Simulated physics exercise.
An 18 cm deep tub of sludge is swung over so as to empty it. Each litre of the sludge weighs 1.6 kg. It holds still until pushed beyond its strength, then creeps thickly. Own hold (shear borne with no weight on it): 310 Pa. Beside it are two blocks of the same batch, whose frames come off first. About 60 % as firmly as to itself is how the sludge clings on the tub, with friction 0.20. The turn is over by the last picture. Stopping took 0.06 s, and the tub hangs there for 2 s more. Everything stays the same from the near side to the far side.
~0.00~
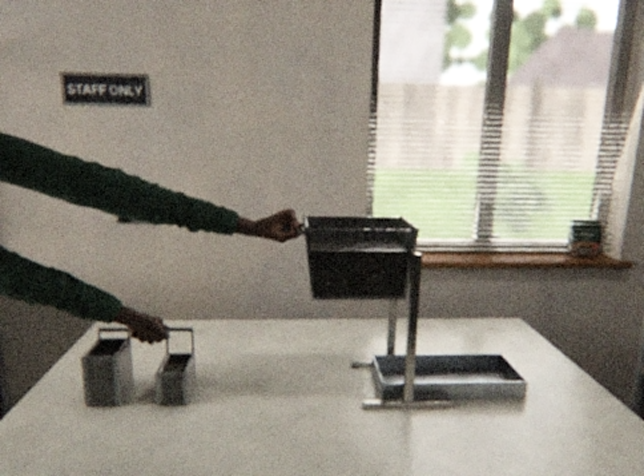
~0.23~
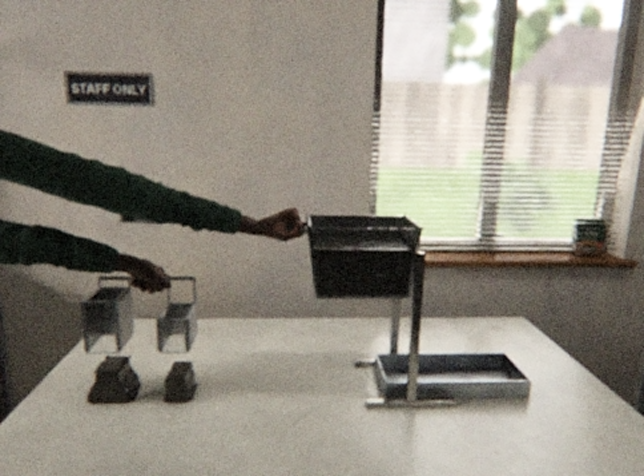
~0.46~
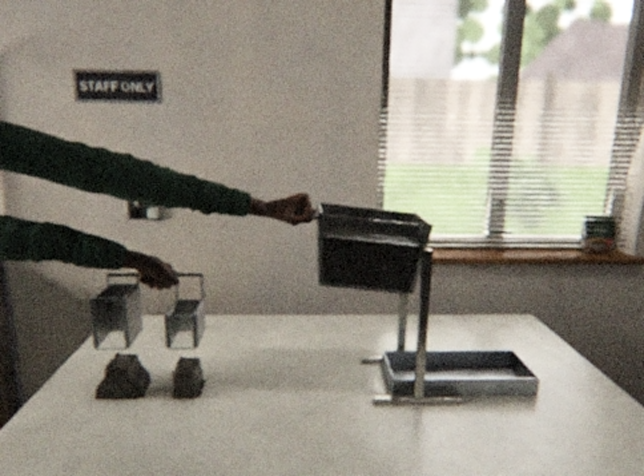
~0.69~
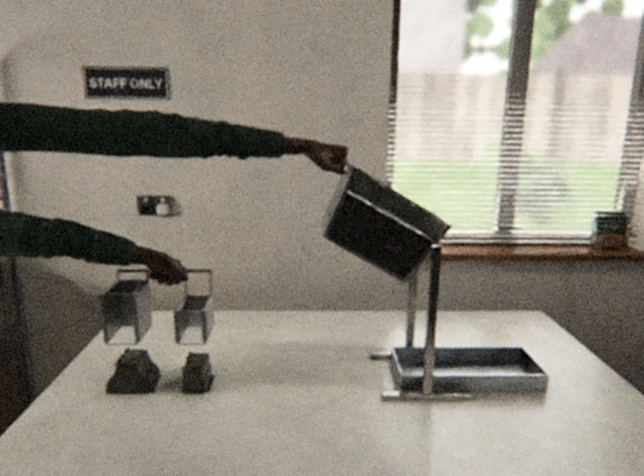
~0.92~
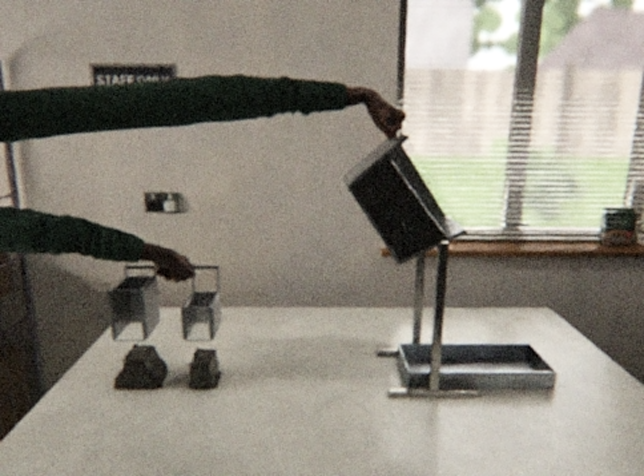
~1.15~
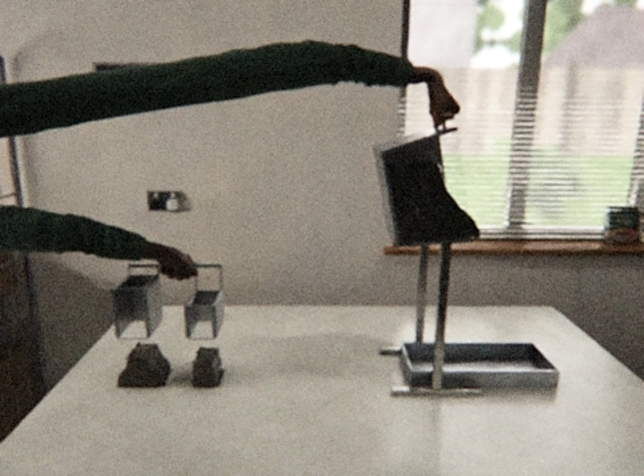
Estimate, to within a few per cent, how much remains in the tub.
Roughly 46 per cent remains in the tub.
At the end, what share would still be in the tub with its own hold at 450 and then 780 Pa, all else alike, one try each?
The answers, in order, are 55 % and 100 %.
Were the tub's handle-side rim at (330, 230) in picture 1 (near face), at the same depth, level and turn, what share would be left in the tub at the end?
I'd say around 60 percent would remain in the tub at the end.
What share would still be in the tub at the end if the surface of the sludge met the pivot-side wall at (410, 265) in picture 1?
I'd guess around 75 in a hundred.
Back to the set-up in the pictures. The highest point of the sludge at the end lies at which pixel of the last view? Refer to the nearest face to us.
(417, 210).
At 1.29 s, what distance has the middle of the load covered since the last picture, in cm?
Roughly 6 cm.
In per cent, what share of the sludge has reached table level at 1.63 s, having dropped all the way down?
35 per cent.
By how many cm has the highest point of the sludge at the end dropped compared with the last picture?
11 cm.
By 1.29 s, the tub is at 78 degrees and holds 76 %.
By 1.46 s, the tub is at 78 degrees and holds 52 %.
By 1.63 s, the tub is at 78 degrees and holds 46 %.
By 1.80 s, the tub is at 78 degrees and holds 46 %.
By 3.15 s, at the end, the tub is at 78 degrees and holds 46 %.
